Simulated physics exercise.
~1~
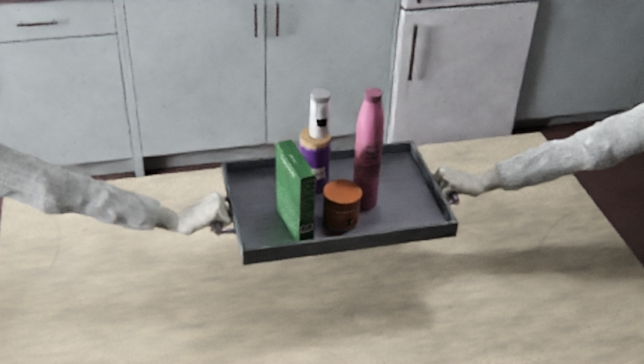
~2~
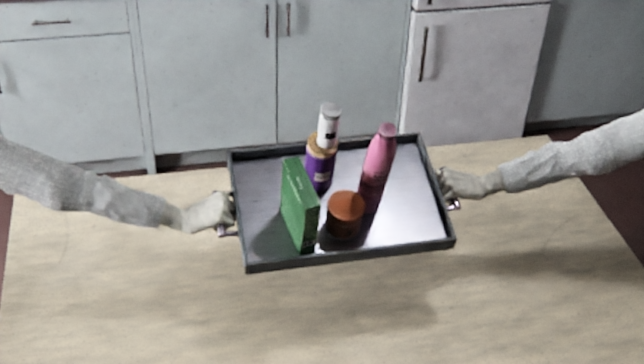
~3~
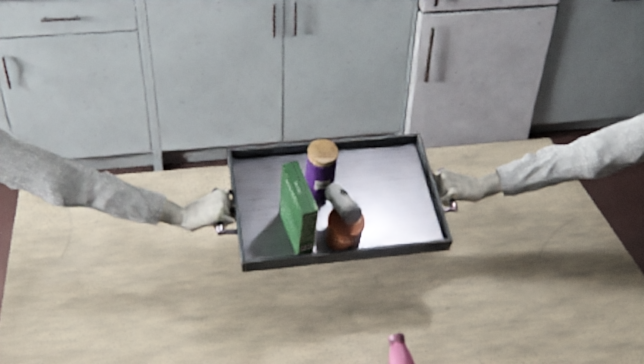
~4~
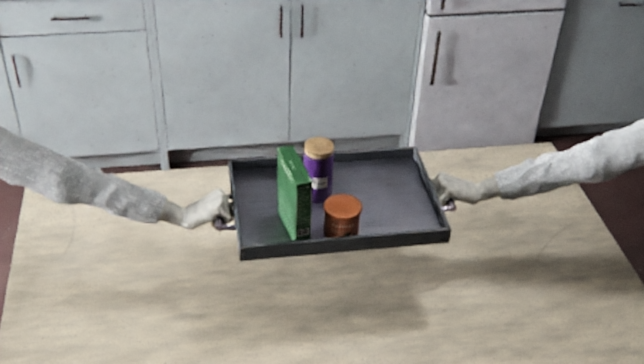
In a kitchen, two hands tipping a tray towards the near side, pink bottle and white shaker falling off, then levelling it.
